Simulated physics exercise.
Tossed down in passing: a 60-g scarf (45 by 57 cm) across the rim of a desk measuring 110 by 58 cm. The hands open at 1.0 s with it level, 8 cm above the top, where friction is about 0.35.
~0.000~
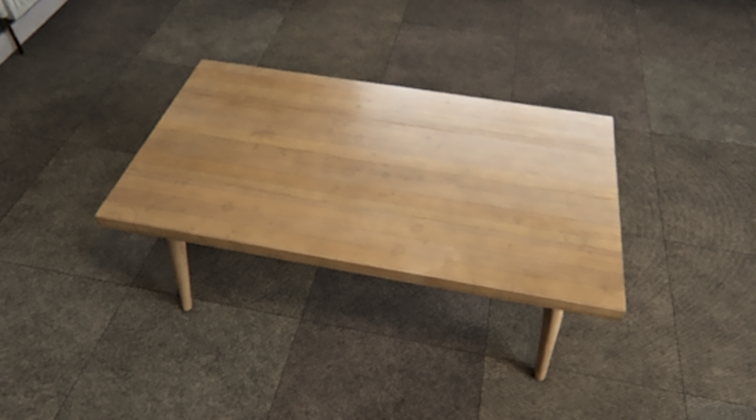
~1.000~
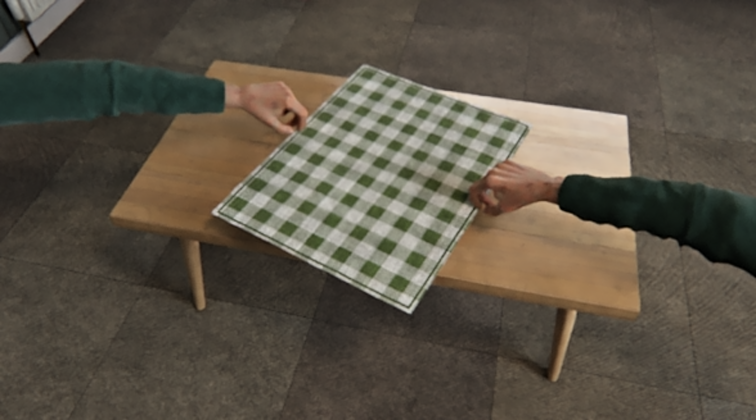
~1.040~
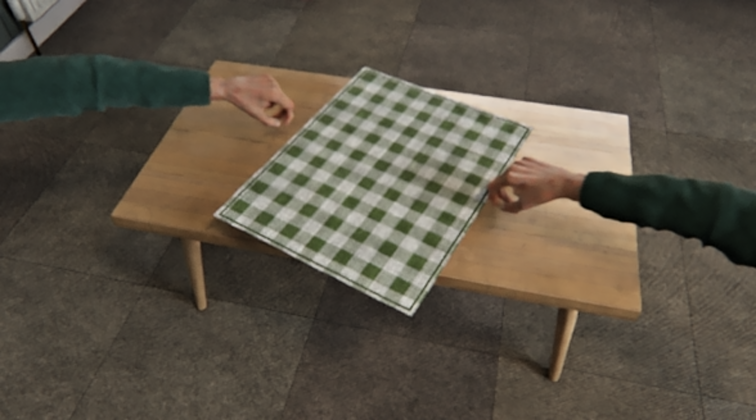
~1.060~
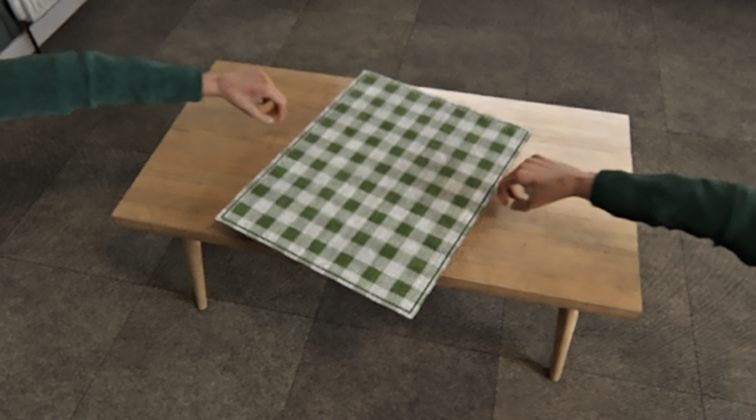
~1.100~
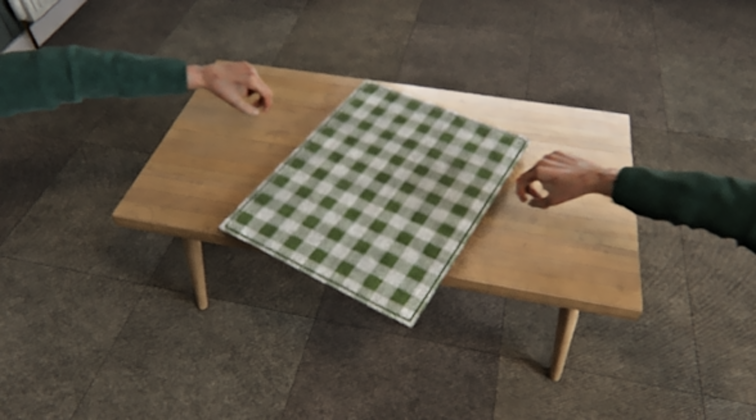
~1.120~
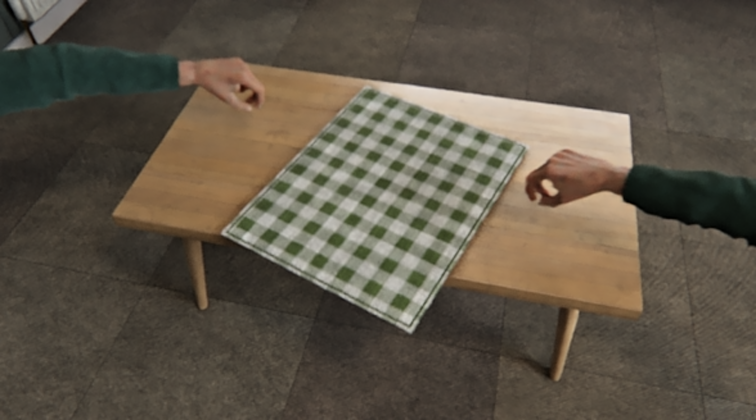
In this clip, a bare wooden table is seen, then two green-sleeved arms hold a green and white checked cloth over it; the hands open and draw apart as the cloth lowers slightly, its near corner past the table's front edge.
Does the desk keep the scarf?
The scarf keeps to the top.
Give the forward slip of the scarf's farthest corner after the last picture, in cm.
Some 1 cm.
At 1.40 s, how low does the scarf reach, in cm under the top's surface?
About 8 cm.
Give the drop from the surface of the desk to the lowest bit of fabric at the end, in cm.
Some 14 cm.
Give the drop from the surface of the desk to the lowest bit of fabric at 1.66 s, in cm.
About 10 cm.
At 1.4 s, 85 % of the scarf is still over the top.
At 1.7 s, 85 % of the scarf is still over the top.
At 1.9 s, 85 % of the scarf is still over the top.
At 2.2 s, 85 % of the scarf is still over the top.
At 4.4 s, 85 % of the scarf is still over the top.
